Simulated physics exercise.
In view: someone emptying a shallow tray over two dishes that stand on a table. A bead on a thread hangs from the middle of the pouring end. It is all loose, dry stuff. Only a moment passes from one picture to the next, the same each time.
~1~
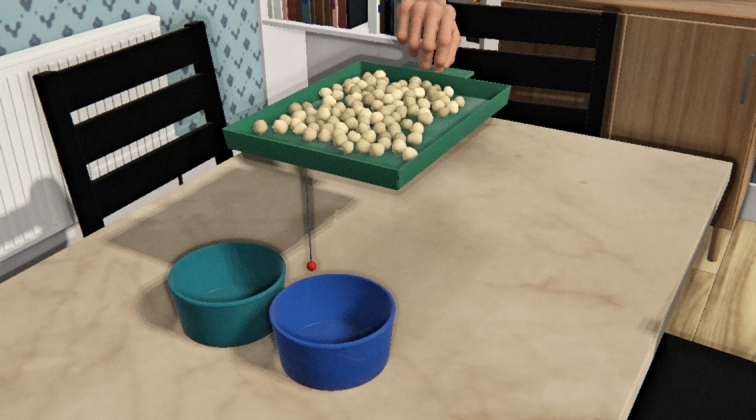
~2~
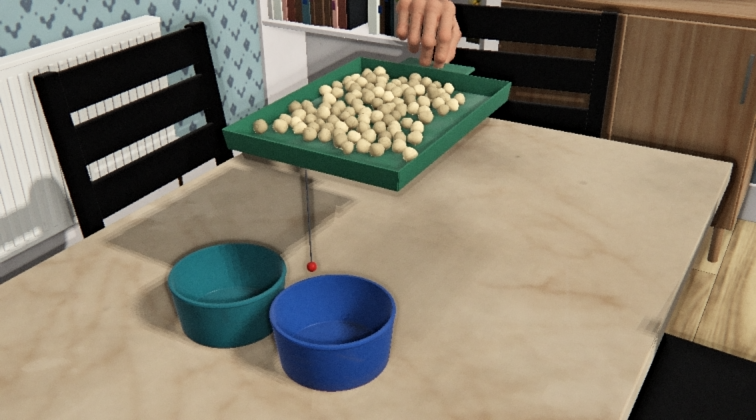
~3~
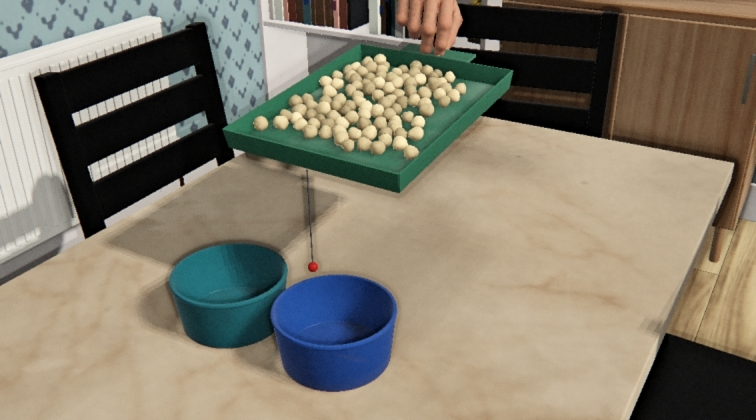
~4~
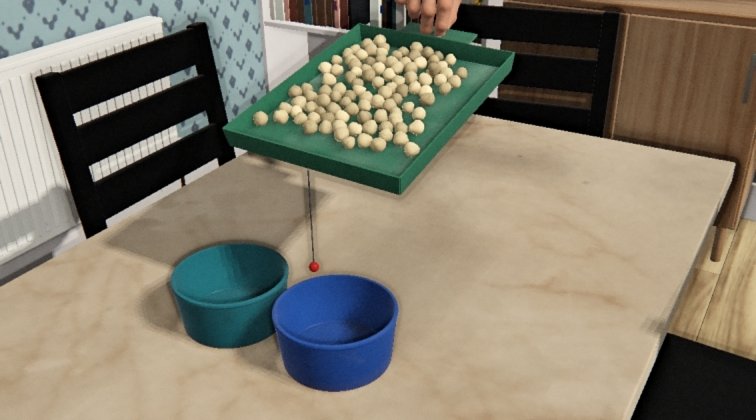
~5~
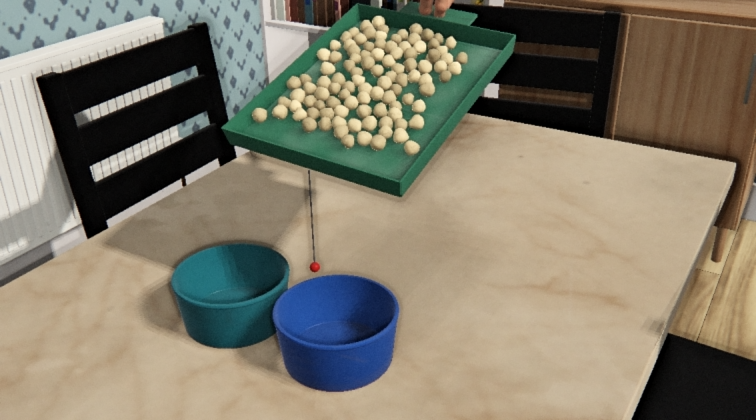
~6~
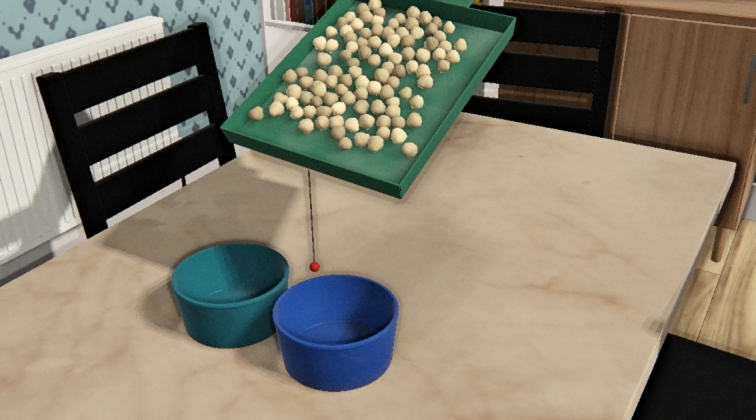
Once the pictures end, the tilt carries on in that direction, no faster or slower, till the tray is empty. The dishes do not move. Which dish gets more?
Fuller: The right-hand dish.
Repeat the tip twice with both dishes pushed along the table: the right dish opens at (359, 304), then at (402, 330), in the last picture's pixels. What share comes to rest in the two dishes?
First some 40, then 70 per cent.
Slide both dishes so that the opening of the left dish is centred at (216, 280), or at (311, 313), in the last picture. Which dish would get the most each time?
The first try: Right. The second: Left.
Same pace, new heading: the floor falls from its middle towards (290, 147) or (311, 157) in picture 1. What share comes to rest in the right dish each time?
The first gives 0 %, the second 30 %.
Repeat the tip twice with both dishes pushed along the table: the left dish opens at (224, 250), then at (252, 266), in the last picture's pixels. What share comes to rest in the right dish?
Roughly 10 per cent, and 40 per cent.
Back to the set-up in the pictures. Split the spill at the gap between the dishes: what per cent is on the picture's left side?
It comes to 60 per cent or so.
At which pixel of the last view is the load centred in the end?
Around (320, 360).
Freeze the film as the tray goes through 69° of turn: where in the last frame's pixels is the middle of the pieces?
Close to (341, 135).
Soon, tray tipped steeply; nearly all on the tray; a small part in the air.
A while on, tray tipped past a quarter turn; about two thirds on the tray; a small part in the right dish; a small part outside both; a small part in the air.
Towards the end, tray tipped past a quarter turn; about half in the right dish; a stray few in the left dish; about half outside both.
Finally, tray tipped past a quarter turn; about half in the right dish; a stray few in the left dish; about half outside both.
